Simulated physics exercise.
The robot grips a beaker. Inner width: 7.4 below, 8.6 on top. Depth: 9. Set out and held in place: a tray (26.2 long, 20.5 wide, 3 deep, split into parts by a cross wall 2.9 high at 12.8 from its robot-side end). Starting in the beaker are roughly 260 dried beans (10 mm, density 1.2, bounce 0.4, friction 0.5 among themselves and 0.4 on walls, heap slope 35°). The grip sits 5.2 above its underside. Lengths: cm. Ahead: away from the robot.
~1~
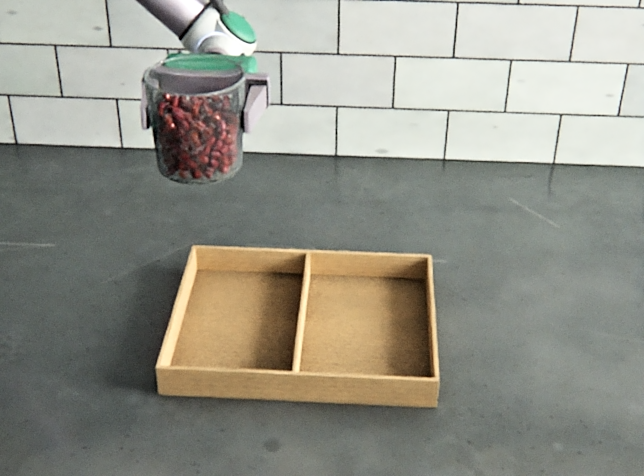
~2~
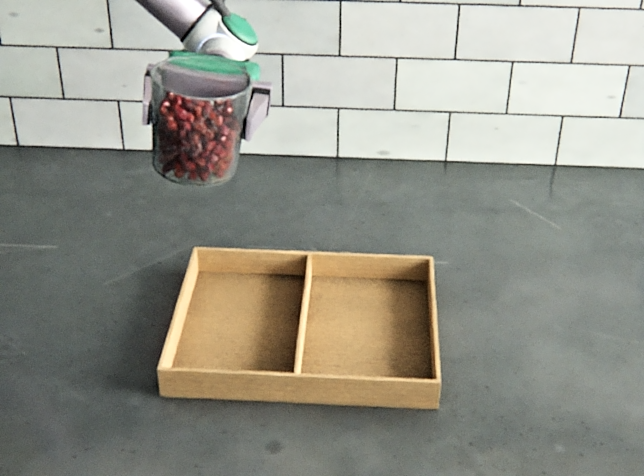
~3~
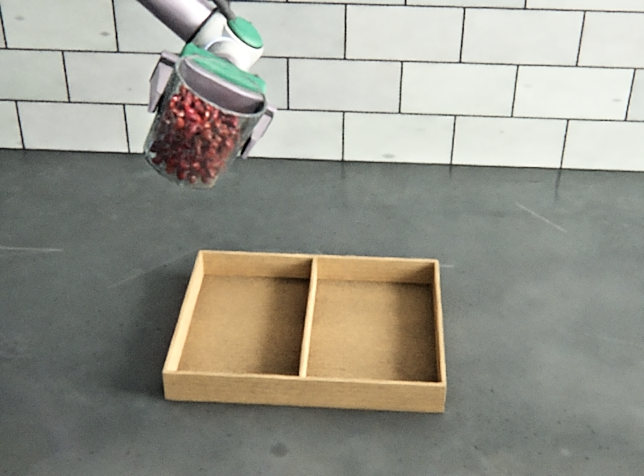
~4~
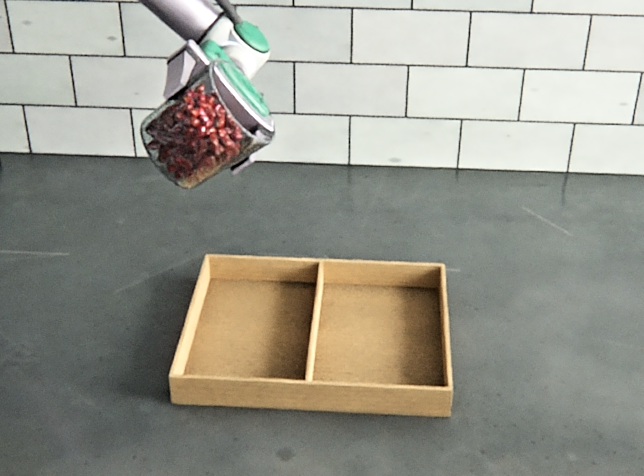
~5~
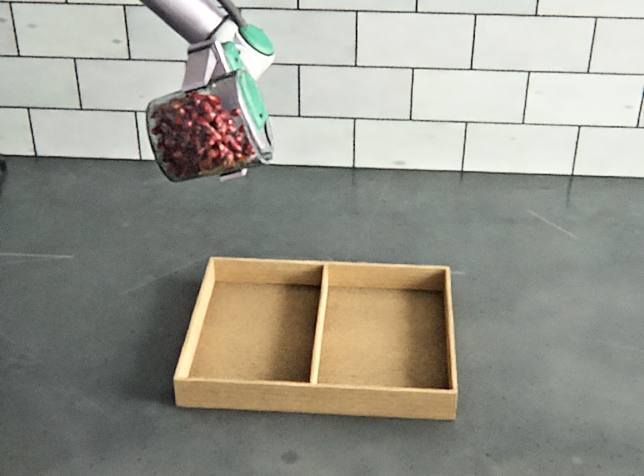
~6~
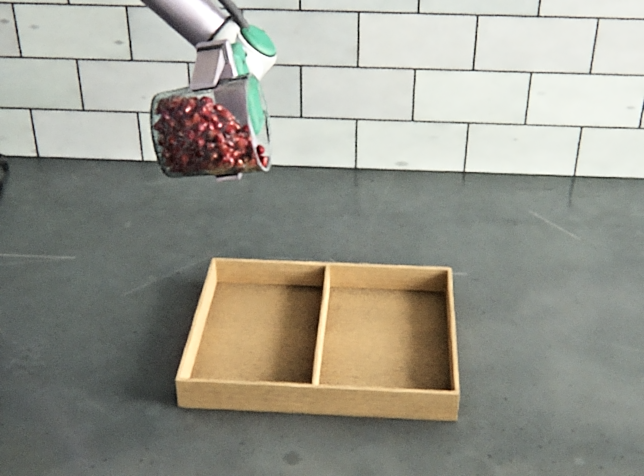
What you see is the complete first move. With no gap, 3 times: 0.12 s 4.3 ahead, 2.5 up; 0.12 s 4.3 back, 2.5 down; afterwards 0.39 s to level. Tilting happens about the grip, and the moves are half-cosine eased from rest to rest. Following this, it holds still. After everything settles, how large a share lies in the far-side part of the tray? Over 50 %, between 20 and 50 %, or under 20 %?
Over 50 %.
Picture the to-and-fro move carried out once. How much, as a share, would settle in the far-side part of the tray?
It would then be around 70 per cent.
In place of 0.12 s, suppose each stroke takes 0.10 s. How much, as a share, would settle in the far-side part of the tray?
Then about 90 per cent.
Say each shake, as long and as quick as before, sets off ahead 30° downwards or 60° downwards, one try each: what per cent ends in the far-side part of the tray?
Result: Approx. 30 % and 10 %, one try each.
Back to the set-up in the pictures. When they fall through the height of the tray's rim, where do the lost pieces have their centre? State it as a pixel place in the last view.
Close to pixel (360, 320).
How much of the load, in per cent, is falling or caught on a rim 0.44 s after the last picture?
Some 7 percent.
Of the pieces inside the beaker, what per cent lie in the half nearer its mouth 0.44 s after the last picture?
That share comes to roughly 100 percent.
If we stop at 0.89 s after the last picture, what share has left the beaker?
95 %.
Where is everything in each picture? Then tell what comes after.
The first frame shows beaker middle at (198, 122), level; upper third of the load around (197, 119), from x 160 to 235, top at y 100; 264 in the beaker.
The second frame shows beaker middle at (198, 124), tilted 8° forward; upper third of the load around (194, 120), from x 160 to 235, top at y 100.
The third frame shows beaker middle at (201, 126), tilted 27° forward; upper third of the load around (187, 121), from x 155 to 240, top at y 95.
The fourth frame shows beaker middle at (205, 128), tilted 52° forward; upper third of the load around (187, 117), from x 150 to 235, top at y 90.
The fifth frame shows beaker middle at (208, 129), tilted 71° forward; upper third of the load around (189, 115), from x 155 to 250, top at y 95.
The sixth frame shows beaker middle at (210, 129), tilted 79° forward; upper third of the load around (189, 118), from x 160 to 265, top at y 100; 264 in the beaker.
Then, 0.44 s after the last picture, tilted 79° forward, highest piece 24 above the table; 173 in the far-side part, 49 in the beaker, 23 in the robot-side part, 19 in flight or on a rim.
Then, 0.89 s after the last picture, tilted 48° forward, highest piece 24 above the table; 200 in the far-side part, 41 in the robot-side part, 18 in the beaker, 3 on the table or floor, 2 in flight or on a rim.
Then, 1.31 s after the last picture, level, highest piece 22 above the table; 201 in the far-side part, 42 in the robot-side part, 18 in the beaker, 3 on the table or floor.
Then, 2.36 s after the last picture, level, highest piece 22 above the table; 201 in the far-side part, 42 in the robot-side part, 18 in the beaker, 3 on the table or floor.
Final count, 201 in the far-side part, 42 in the robot-side part, 18 in the beaker, 3 on the table or floor. That is 76 % in the far-side part of the tray.
